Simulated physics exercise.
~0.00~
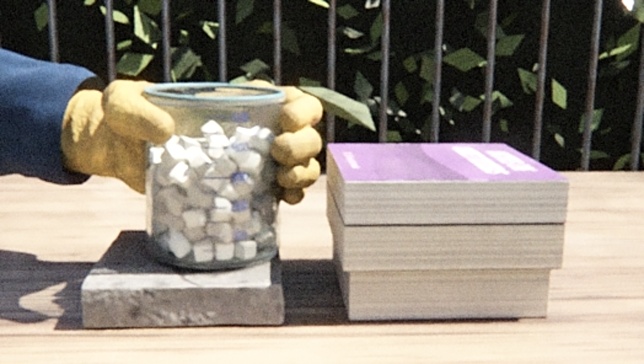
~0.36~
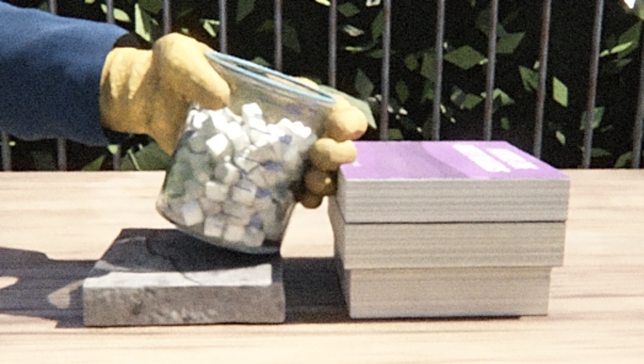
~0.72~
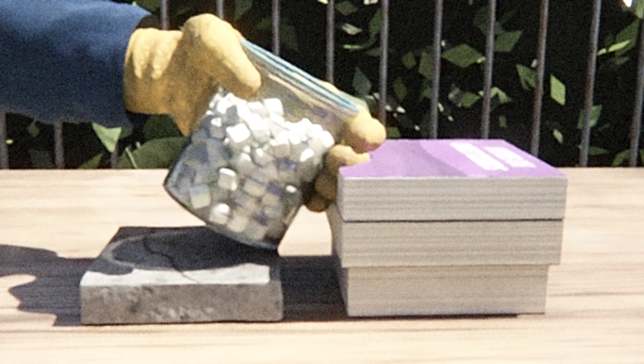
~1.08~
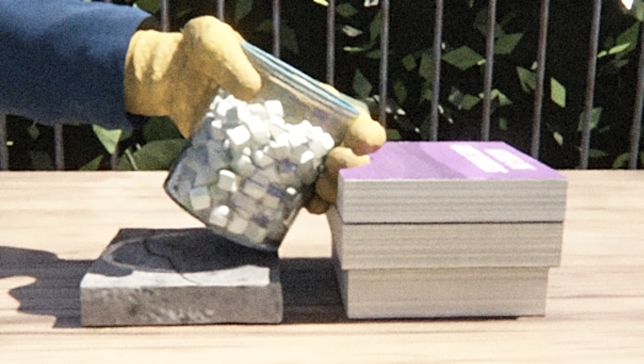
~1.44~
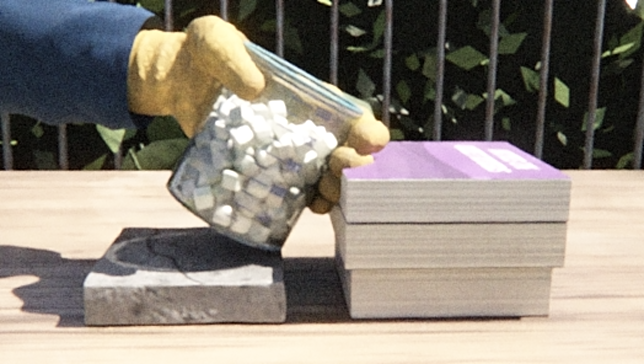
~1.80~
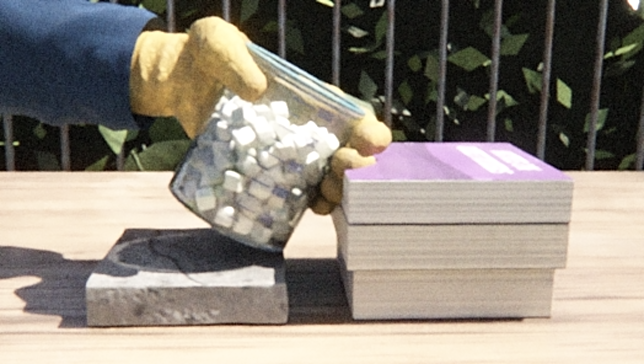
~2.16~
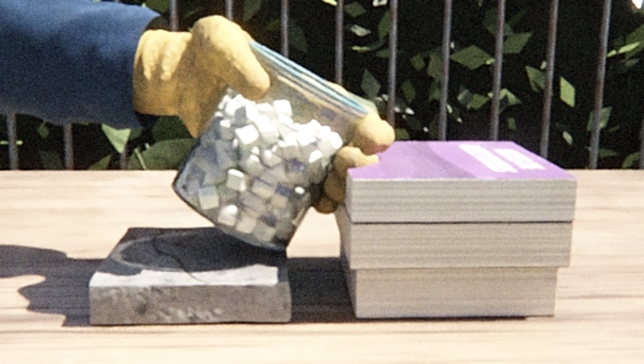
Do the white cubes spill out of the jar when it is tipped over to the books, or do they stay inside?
They stay inside. The jar ends up leaning by the stack of books with the hand still on it, and none of the cubes come out.
